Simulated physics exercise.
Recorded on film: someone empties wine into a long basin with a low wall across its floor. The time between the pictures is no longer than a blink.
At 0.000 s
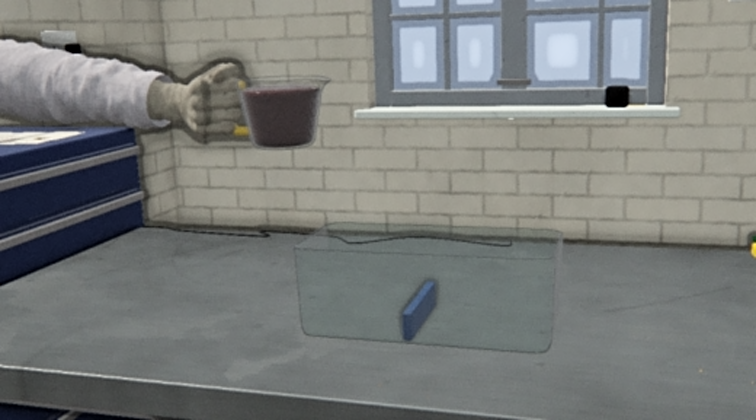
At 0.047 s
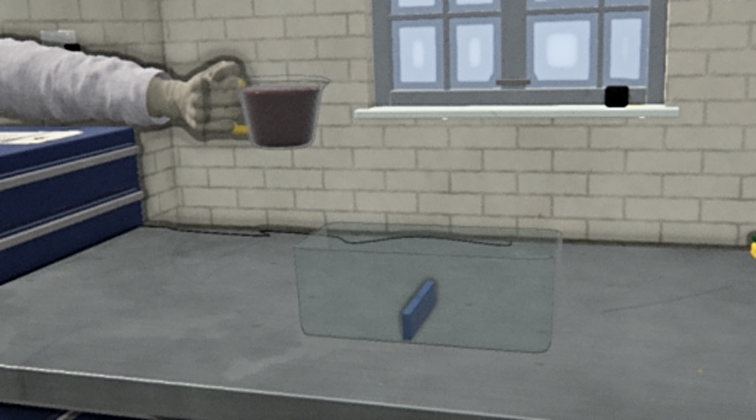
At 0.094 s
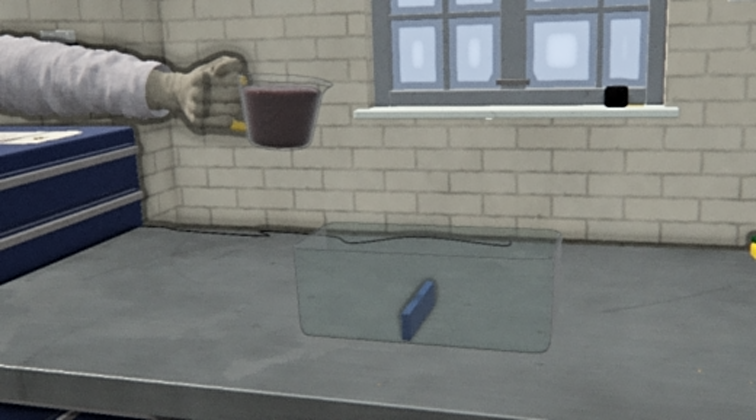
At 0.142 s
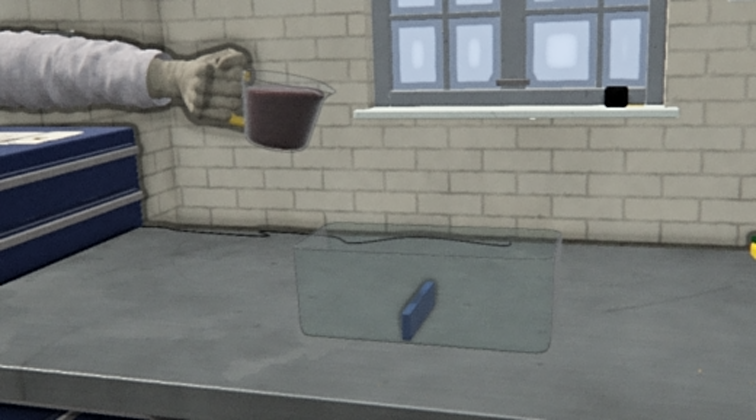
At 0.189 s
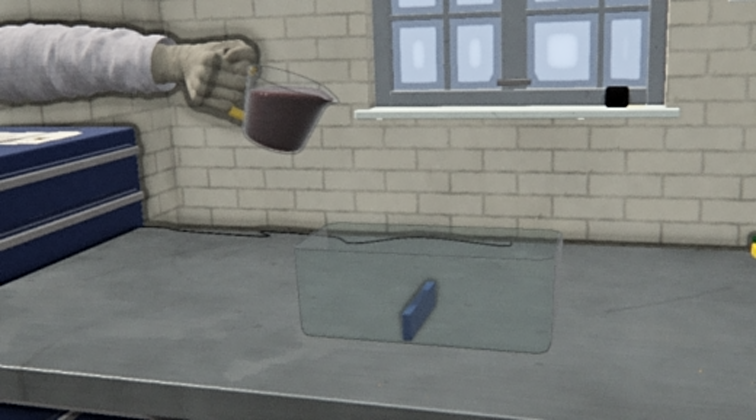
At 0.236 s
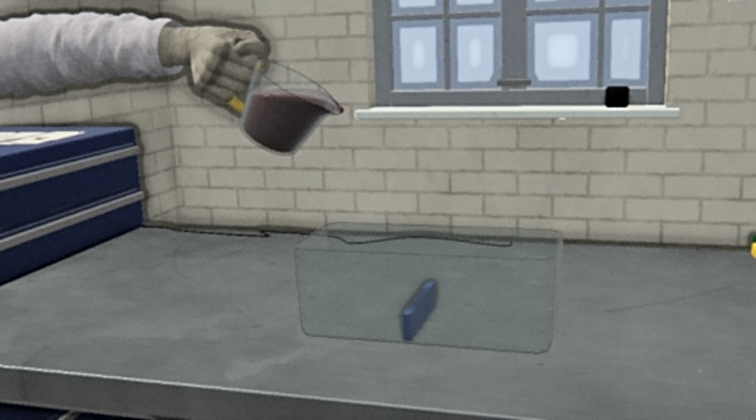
A gloved hand held a clear cup of dark red liquid above a long glass basin with a small blue wall inside, then gradually tilted it to the right until the liquid reached the rim.
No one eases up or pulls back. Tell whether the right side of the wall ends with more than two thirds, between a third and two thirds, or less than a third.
Most likely the amount right of the wall will not reach a third.
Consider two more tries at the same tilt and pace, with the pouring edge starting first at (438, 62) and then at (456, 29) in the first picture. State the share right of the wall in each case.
First try 85 %, second try 70 %.
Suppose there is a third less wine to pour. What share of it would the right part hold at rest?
About 10 parts in a hundred, give or take.
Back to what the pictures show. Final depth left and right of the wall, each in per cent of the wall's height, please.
Left side 60 percent, right side 0 percent.
A moment on, the measuring jug is tipped on its side and 37 per cent is still to pour, 23 is left of the wall and 0 right of it.
Next, the measuring jug is tipped right over and 5 per cent is still to pour, 79 is left of the wall and 2 right of it.
Then the measuring jug is tipped right over and 0 per cent is still to pour, 86 is left of the wall and 8 right of it.
Later the measuring jug is tipped right over and 0 per cent is still to pour, 86 is left of the wall and 9 right of it.
In the end 86 per cent lies left of the wall, 9 right of it and 5 outside.
